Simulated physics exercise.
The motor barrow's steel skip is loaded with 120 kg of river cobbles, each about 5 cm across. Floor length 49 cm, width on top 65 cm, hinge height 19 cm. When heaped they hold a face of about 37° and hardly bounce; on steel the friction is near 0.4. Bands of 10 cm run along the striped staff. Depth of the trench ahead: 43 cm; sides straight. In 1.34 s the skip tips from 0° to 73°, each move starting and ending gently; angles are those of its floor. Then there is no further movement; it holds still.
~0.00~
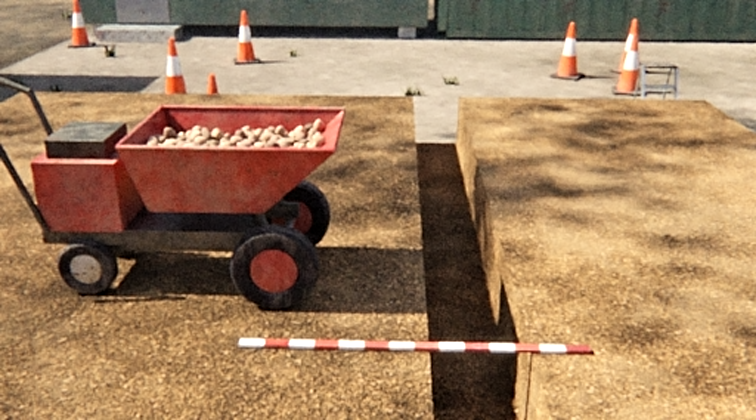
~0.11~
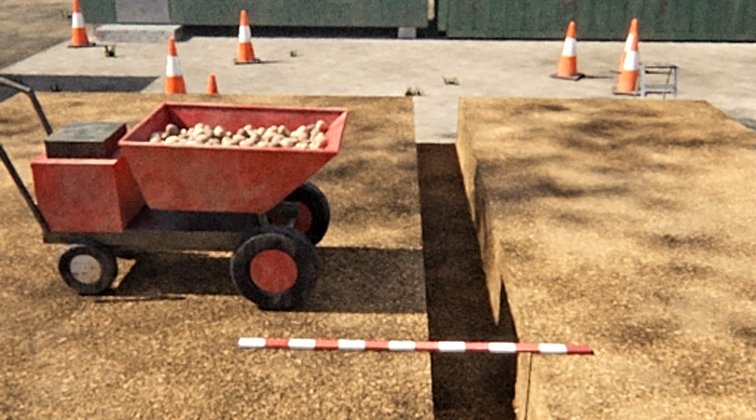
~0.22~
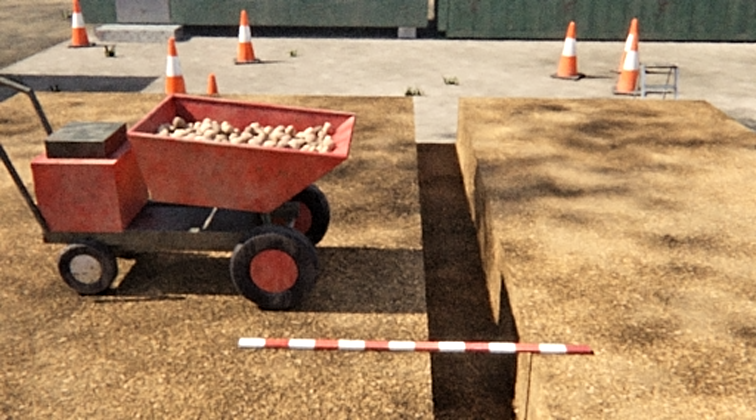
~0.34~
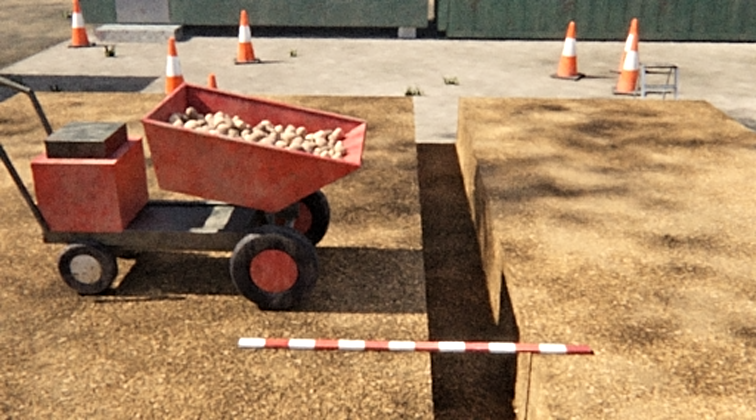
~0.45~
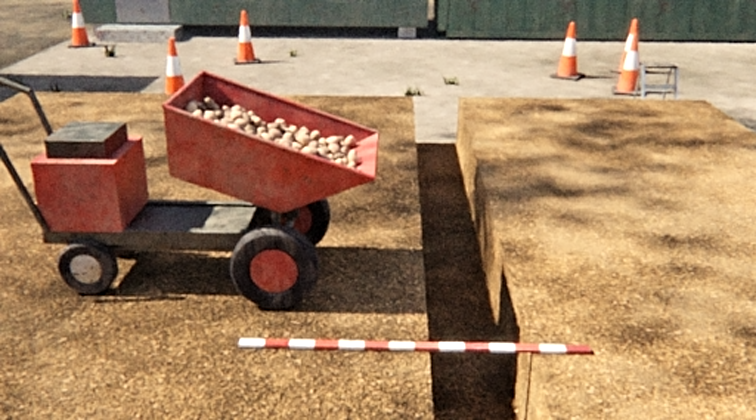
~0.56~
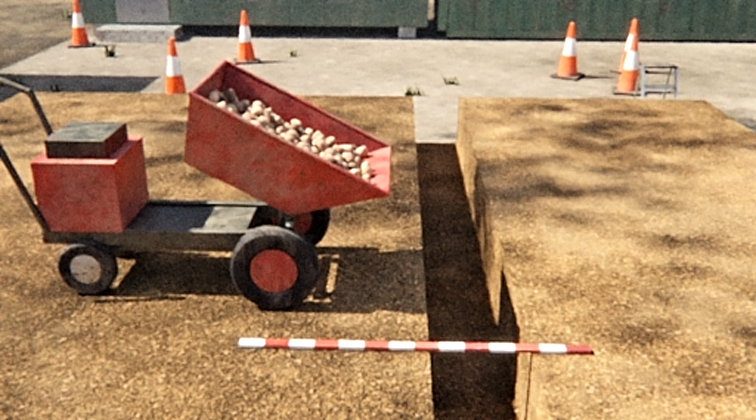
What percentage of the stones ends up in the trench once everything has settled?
About 100 per cent.
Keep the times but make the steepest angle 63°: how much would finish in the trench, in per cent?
It would be near 100 per cent.
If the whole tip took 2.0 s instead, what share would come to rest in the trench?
That would give about 100 percent.
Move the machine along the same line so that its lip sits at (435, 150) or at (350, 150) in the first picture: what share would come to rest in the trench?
20 and 100 %.
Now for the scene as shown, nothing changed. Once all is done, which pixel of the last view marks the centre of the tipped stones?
Middle at around (471, 346), I'd say.
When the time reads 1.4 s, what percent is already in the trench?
I'd say near 60 per cent at that time.
After 1.0 s the floor is at 62°; 100 % in the skip; the foremost stones are at (417, 236).
After 1.4 s the floor is at 73°; 39 % in the skip, 1 % short of the trench, 60 % in the trench; the foremost stones are at (506, 358).
After 1.8 s the floor is at 73°; 7 % in the skip, 1 % short of the trench, 92 % in the trench; the foremost stones are at (501, 333).
After 3.7 s the floor is at 73°; 0 % in the skip, 100 % in the trench; the foremost stones are at (500, 326).
